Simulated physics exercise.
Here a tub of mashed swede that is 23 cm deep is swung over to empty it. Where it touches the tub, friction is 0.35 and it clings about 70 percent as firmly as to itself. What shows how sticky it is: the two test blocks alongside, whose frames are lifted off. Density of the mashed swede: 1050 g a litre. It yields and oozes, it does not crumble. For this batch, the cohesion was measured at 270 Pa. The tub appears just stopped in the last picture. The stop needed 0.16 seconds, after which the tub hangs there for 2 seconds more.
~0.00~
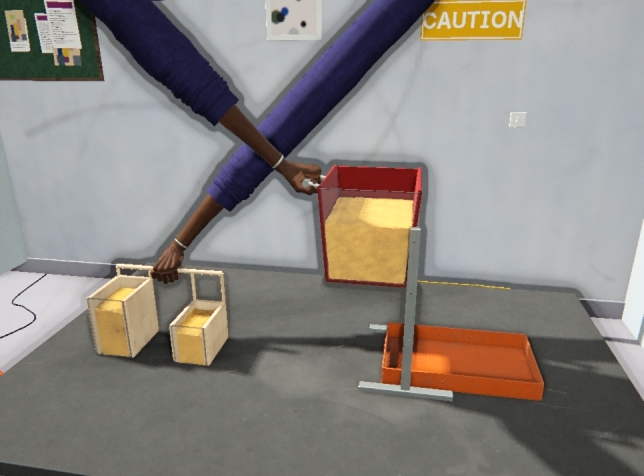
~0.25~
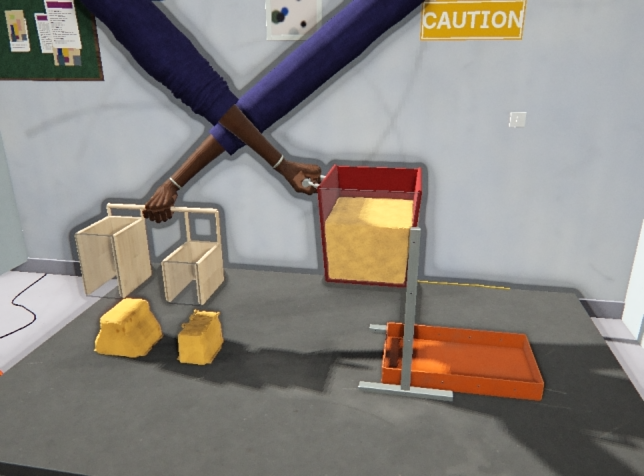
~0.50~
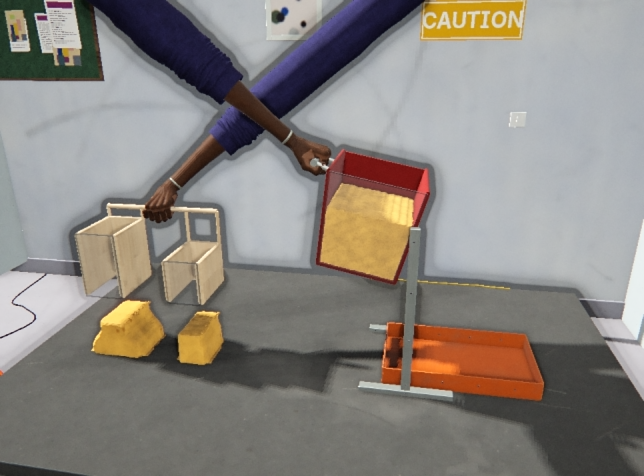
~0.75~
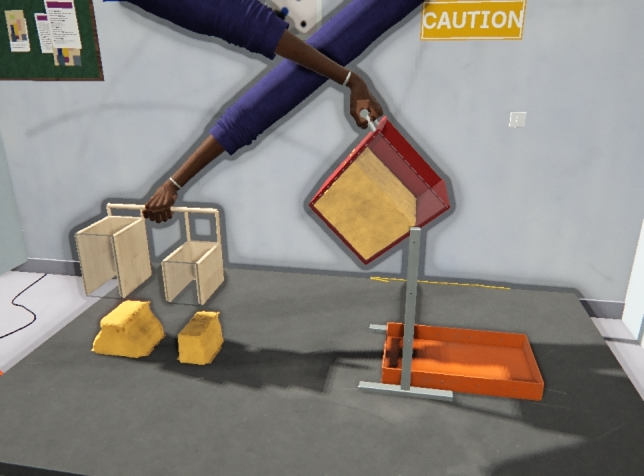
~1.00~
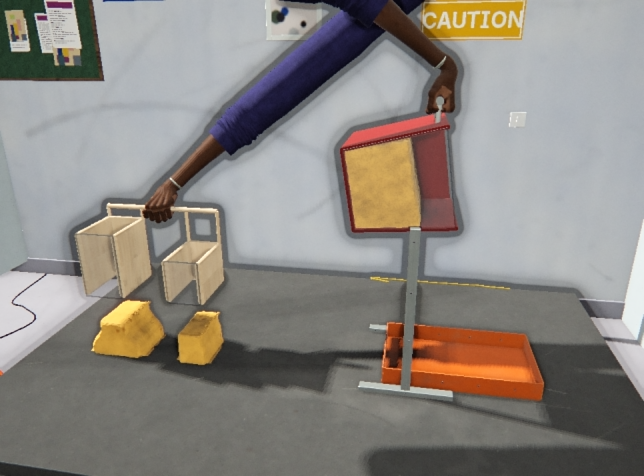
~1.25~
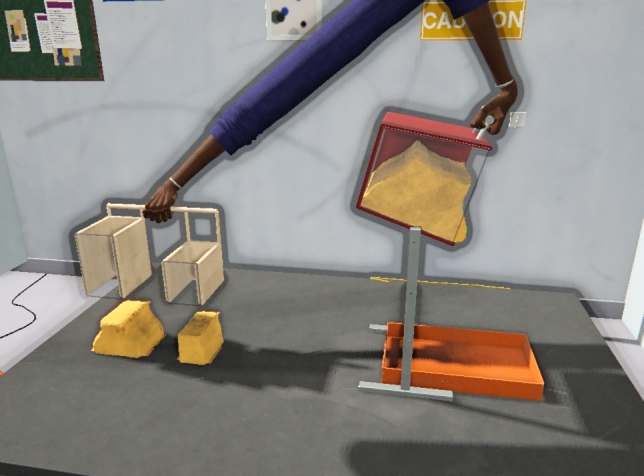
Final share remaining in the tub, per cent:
Near 0 %.
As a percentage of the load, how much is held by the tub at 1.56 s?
Close to 30 in a hundred.
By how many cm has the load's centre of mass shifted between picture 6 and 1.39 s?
Around 9 centimetres.
After 1.39 s, the tub is at 105 degrees and holds 59 %.
After 1.56 s, the tub is at 105 degrees and holds 31 %.
After 1.73 s, the tub is at 105 degrees and holds 14 %.
After 1.90 s, the tub is at 105 degrees and holds 0 %.
After 3.25 s, the tub is at 105 degrees and holds 0 %.
